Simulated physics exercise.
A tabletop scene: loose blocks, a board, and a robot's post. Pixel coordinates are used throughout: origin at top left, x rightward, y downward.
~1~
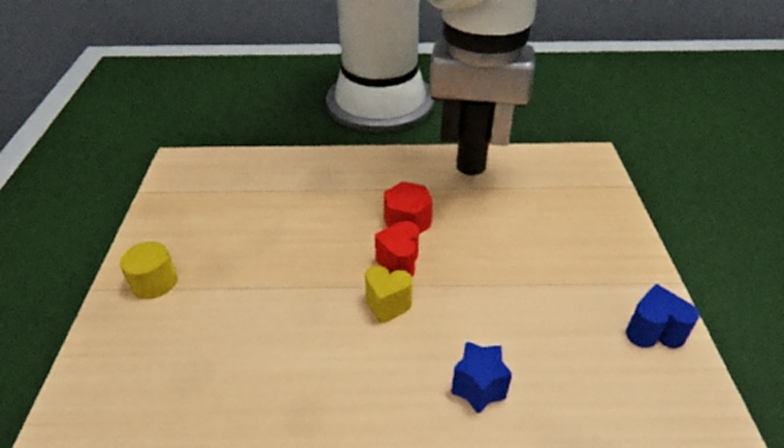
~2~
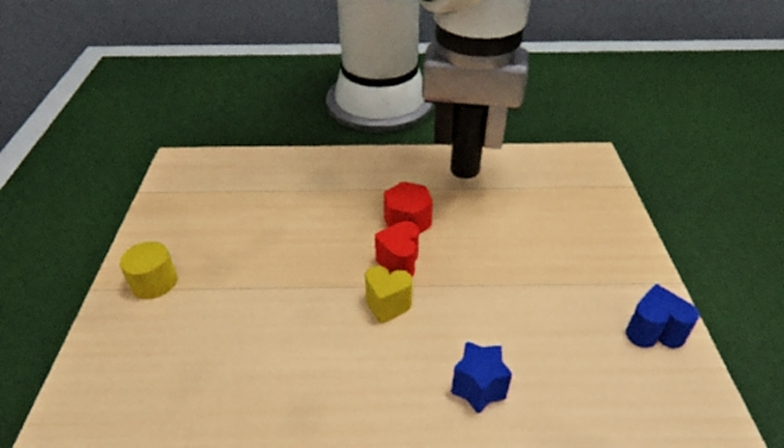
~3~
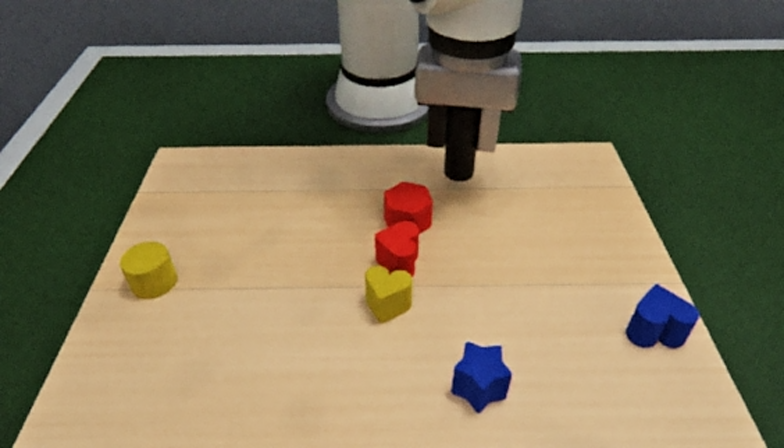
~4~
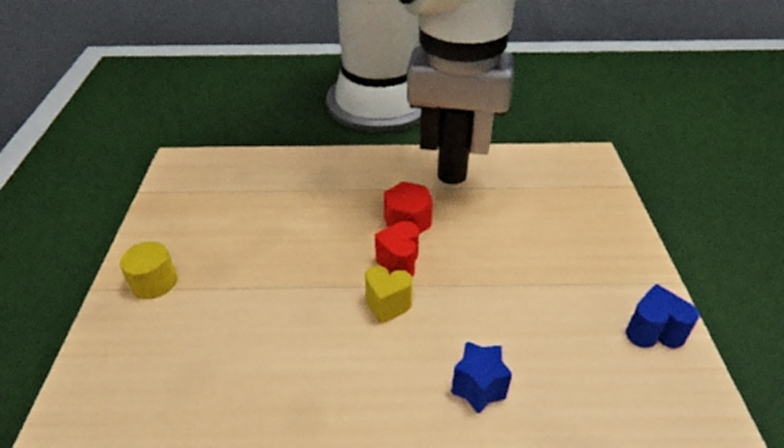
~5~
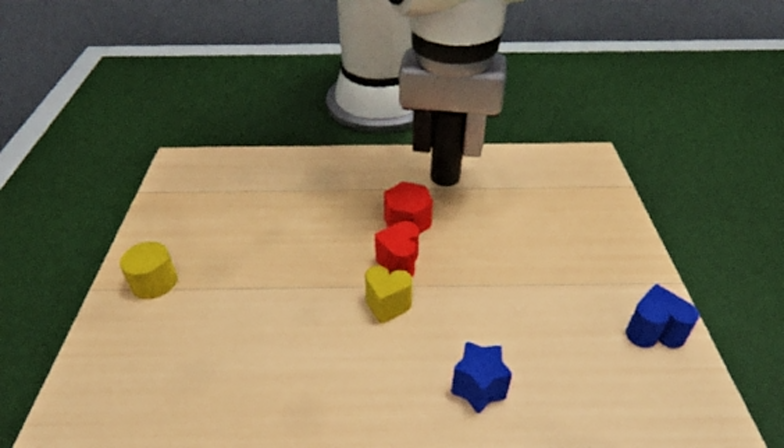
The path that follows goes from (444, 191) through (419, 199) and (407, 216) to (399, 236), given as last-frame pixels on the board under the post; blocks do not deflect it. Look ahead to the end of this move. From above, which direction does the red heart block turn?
Turns clockwise.
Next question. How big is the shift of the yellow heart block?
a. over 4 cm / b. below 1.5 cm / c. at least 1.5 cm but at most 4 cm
Choice c: At least 1.5 cm but at most 4 cm.
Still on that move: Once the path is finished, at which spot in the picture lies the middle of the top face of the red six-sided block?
The top centre is at (396, 239).
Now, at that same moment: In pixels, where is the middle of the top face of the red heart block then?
At pixel (395, 271).
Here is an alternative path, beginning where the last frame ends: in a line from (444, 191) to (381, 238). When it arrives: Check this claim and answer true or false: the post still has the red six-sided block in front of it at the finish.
The statement is correct.
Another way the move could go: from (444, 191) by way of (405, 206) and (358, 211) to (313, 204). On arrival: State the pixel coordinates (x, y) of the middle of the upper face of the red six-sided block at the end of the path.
By then it is at (393, 210).
What follows on the original path. Halfway along, post (411, 193); red six-sided block (401, 206).
At the end, post (399, 222); yellow heart block (379, 301), turned 10° clockwise; red heart block (395, 271), turned 25° clockwise; red six-sided block (396, 239), turned 25° anticlockwise.
